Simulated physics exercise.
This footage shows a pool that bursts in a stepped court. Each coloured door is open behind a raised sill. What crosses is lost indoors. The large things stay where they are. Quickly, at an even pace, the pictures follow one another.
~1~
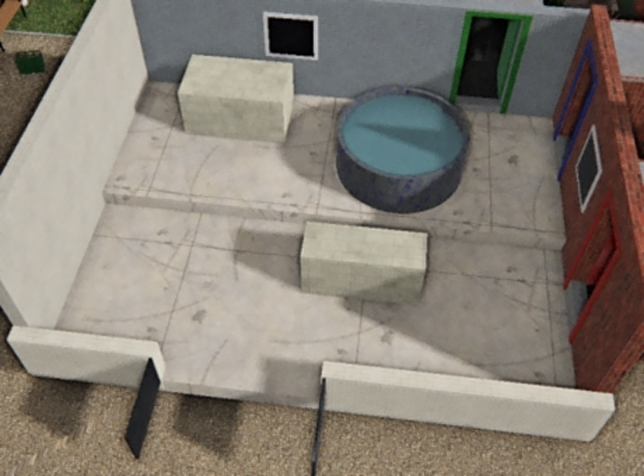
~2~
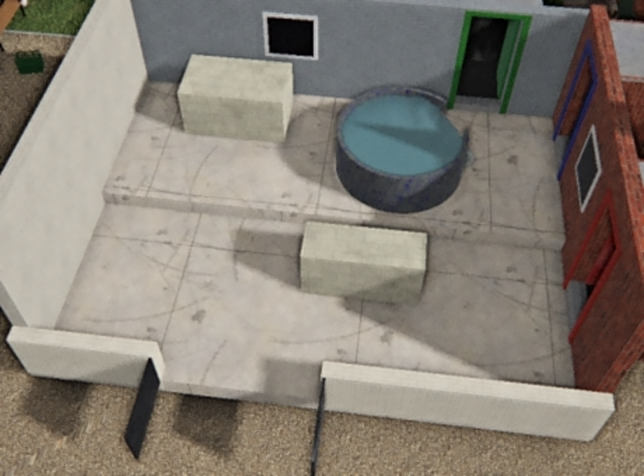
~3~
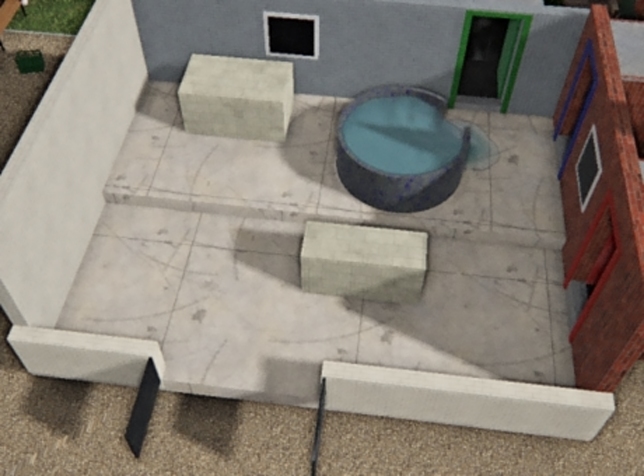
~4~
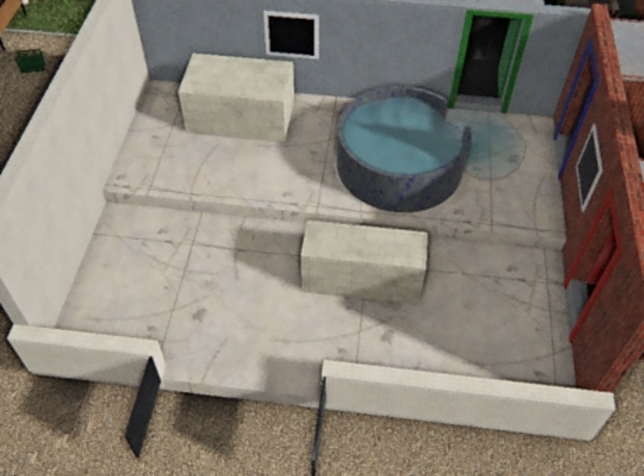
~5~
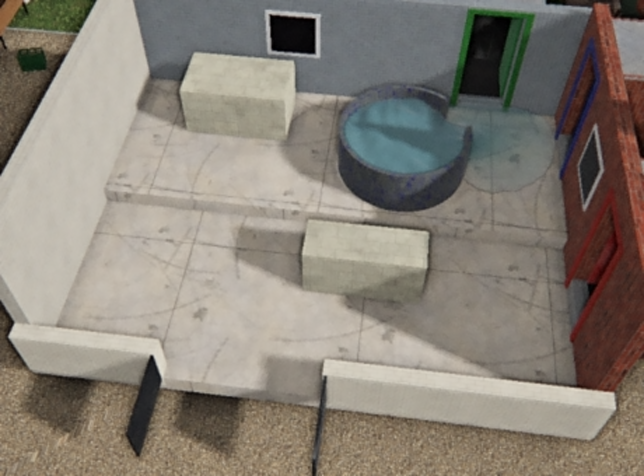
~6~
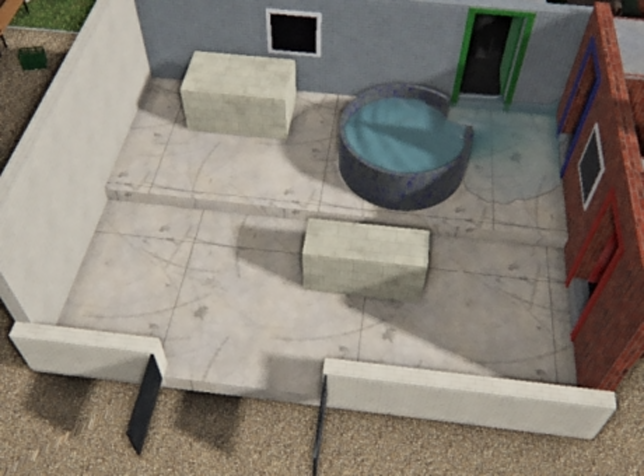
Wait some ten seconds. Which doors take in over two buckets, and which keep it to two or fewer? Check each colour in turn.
The green door takes in over two; the red door keeps it to two or fewer; the blue door takes in over two.
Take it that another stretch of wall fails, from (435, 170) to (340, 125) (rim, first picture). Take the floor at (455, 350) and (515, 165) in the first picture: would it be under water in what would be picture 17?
In order - first: Not reached, second: Not reached.
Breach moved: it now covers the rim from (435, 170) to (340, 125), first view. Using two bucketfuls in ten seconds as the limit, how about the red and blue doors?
Well, the red comes up short, and the blue comes up short.
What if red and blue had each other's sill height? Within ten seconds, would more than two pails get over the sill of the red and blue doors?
So the red door comes in under the cap, and the blue door breaks the cap.
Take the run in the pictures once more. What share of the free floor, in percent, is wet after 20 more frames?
By my count, 35 percent.
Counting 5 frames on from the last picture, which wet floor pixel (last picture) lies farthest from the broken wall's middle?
Farthest reach: (561, 236).
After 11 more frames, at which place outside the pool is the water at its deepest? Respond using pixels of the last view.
It should be deepest at about (540, 119).
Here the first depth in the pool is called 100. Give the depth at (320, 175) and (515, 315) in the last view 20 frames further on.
First near 0, then near 4 per cent.
A moment on, water covers 10 % of the floor; the green door over two buckets in, the red door not reached, the blue door over two buckets in.
Next, water covers 15 % of the floor; the green door far over two buckets in, the red door wet at the sill, nothing in, the blue door far over two buckets in.
Then, water covers 35 % of the floor; the green door far over two buckets in, the red door wet at the sill, nothing in, the blue door far over two buckets in.
Later, water covers 55 % of the floor; the green door far over two buckets in, the red door wet at the sill, nothing in, the blue door far over two buckets in.
In the end, water covers 80 % of the floor; the green door far over two buckets in, the red door wet at the sill, nothing in, the blue door far over two buckets in.
